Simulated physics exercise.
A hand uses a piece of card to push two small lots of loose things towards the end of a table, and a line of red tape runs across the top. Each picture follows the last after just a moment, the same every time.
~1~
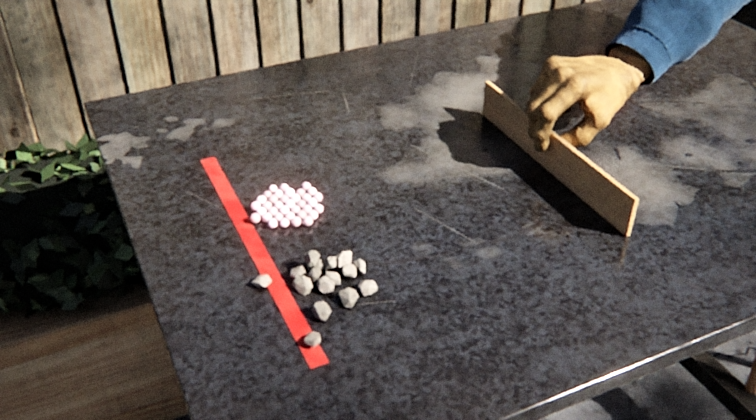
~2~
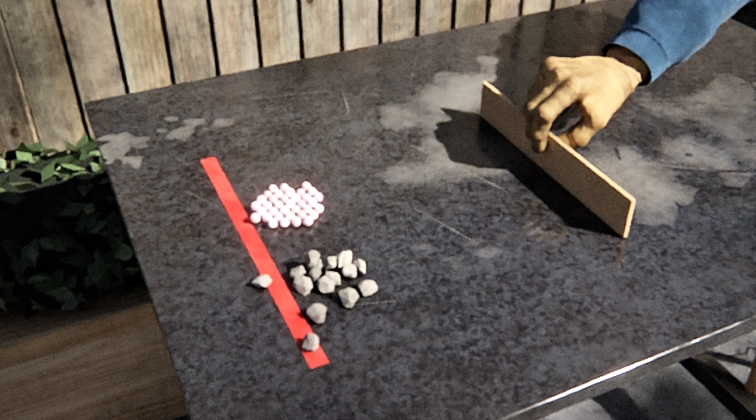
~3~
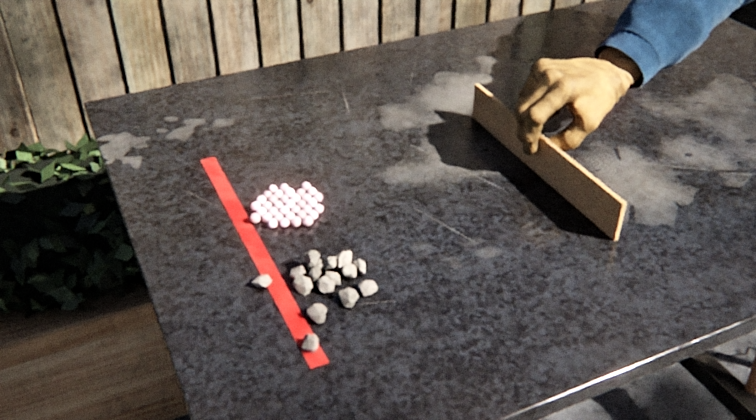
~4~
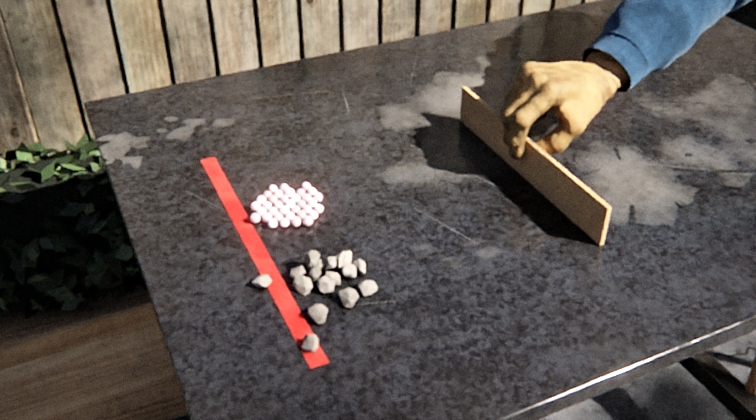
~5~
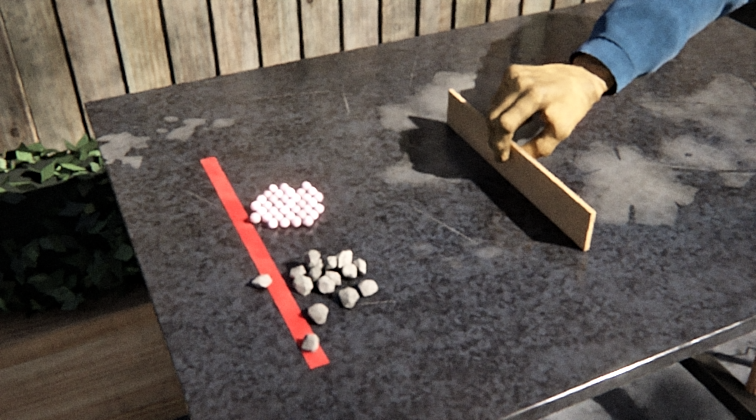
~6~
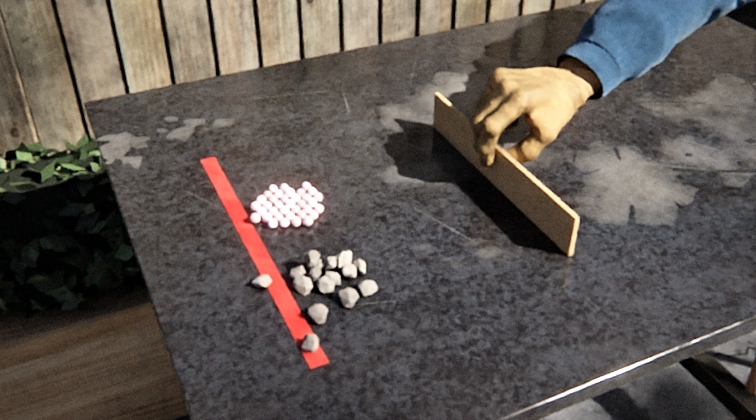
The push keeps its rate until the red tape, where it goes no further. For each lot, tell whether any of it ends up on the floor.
Nearer lot - no; farther lot - yes.
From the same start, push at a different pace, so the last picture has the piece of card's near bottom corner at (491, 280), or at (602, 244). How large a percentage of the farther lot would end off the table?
100 per cent, then 0 per cent.
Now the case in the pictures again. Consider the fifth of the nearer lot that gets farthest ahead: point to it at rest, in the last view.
It ends up roughly at (226, 315).
Then, 0.46 s later than the last frame, piece of card still moving, near (374, 180); nearer lot all on the table, its front near (262, 282); farther lot all on the table, its front near (255, 218).
Then, 0.94 s later than the last frame, piece of card stopped at the red tape; nearer lot all on the table, its front near (214, 290); farther lot all on the table, its front near (183, 234).
Then, 1.22 s later than the last frame, piece of card stopped at the red tape; nearer lot all on the table, its front near (213, 290); farther lot about a tenth over the edge.
When it is over, piece of card stopped at the red tape; nearer lot all on the table, its front near (213, 290); farther lot every one over the edge.
